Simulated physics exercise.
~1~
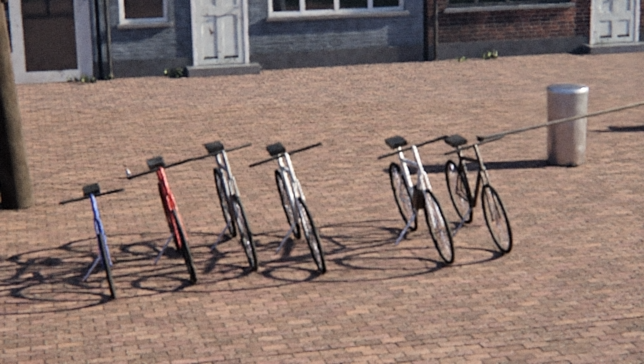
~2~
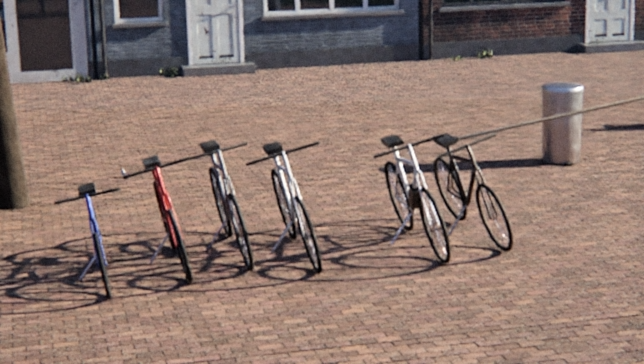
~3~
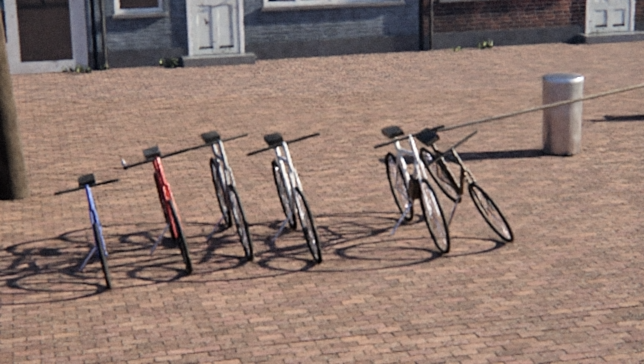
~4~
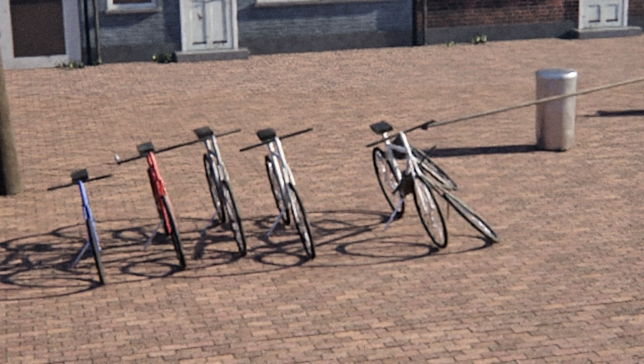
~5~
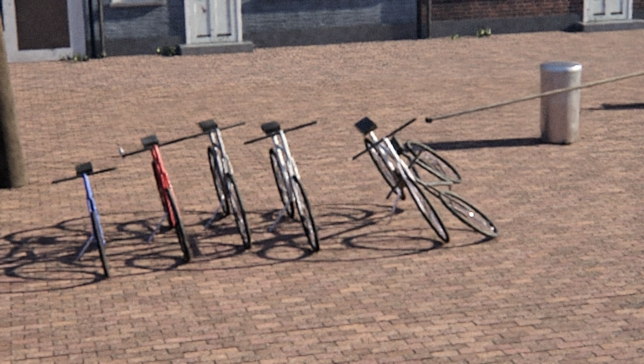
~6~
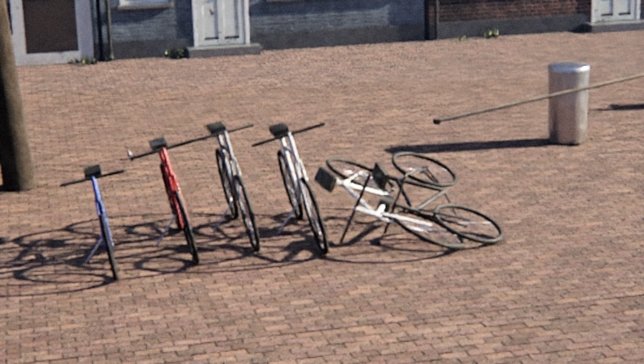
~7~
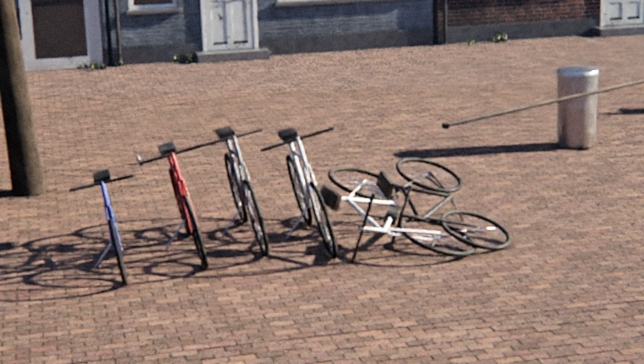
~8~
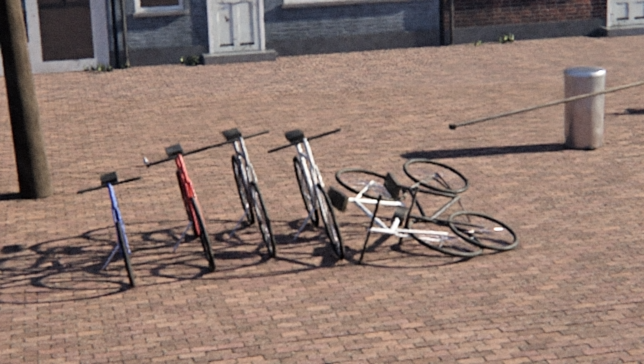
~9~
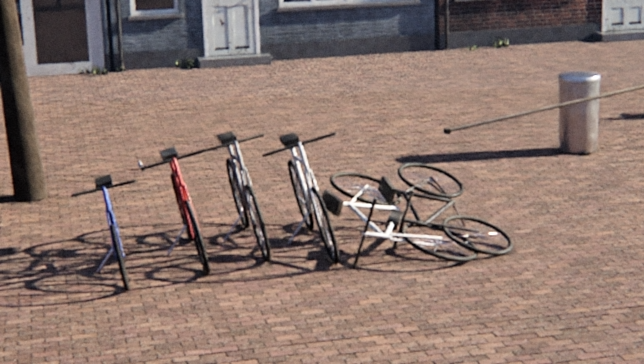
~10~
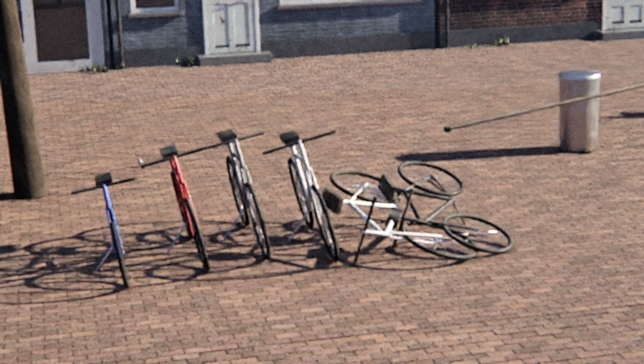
A pole tips the rightmost bicycle onto its neighbour, and both fall while four stay standing.
